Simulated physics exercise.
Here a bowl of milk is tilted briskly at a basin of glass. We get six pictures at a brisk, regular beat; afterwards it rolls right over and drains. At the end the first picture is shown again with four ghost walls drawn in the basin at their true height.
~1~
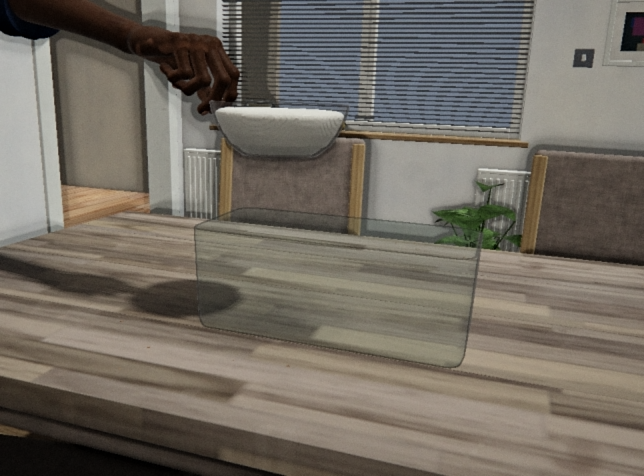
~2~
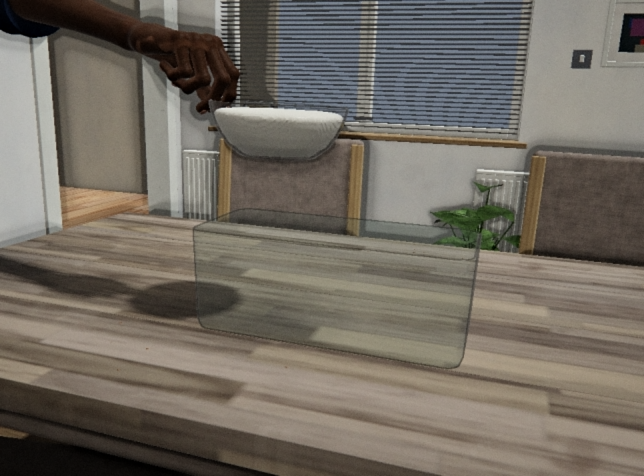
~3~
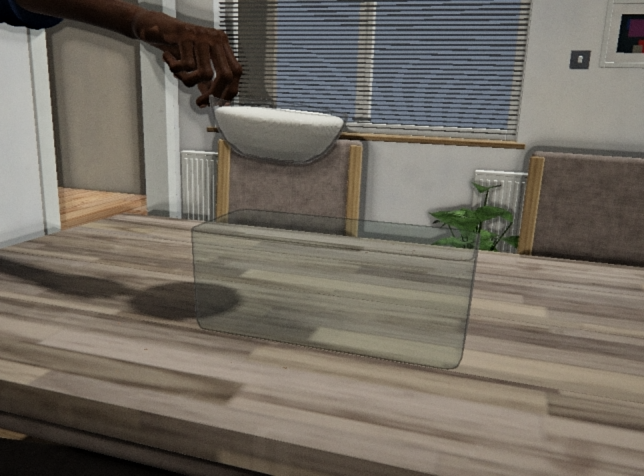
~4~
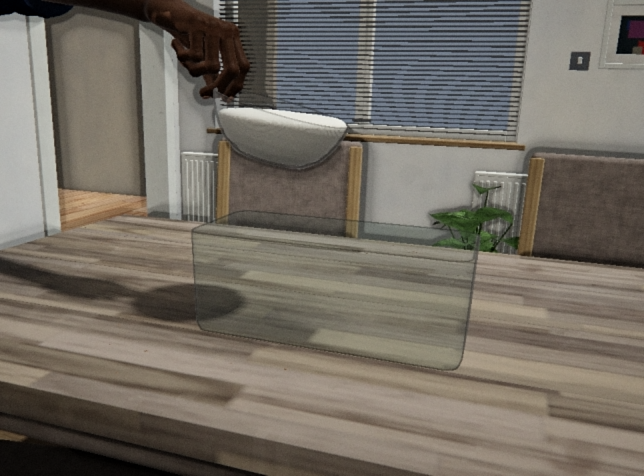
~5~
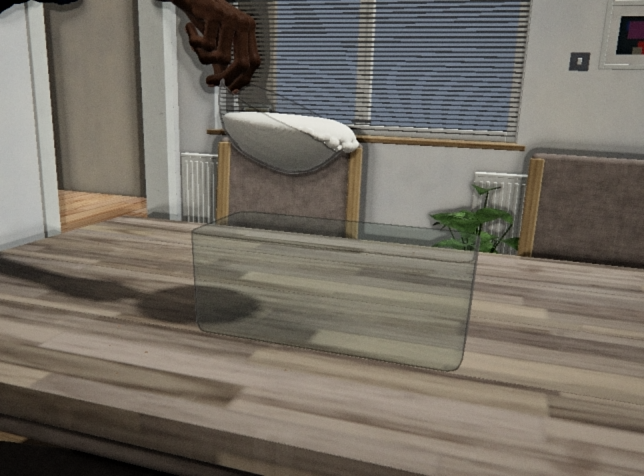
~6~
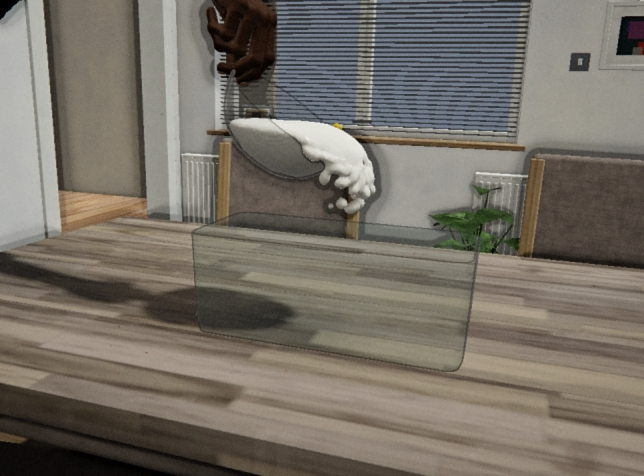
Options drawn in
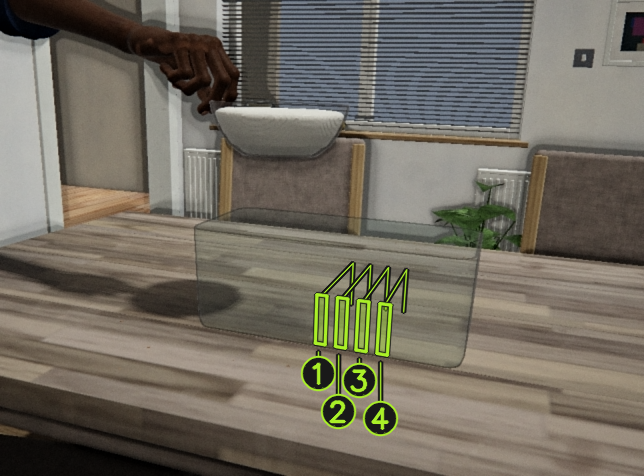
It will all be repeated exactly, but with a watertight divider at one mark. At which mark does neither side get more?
3 is best.
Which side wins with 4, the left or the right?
The left one.
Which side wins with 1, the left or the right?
More ends on the right.
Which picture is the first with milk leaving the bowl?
Picture 4.
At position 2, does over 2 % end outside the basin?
No.
On the marked copy, 1 at (318, 351); 2 at (338, 355); 3 at (359, 358); 4 at (380, 362).
With 1, about 12 % ends left of the wall and 88 % right of it.
With 2, about 24 % ends left of the wall and 76 % right of it.
With 3, about 47 % ends left of the wall and 52 % right of it.
With 4, about 75 % ends left of the wall and 22 % right of it; 3 % is lost outside.
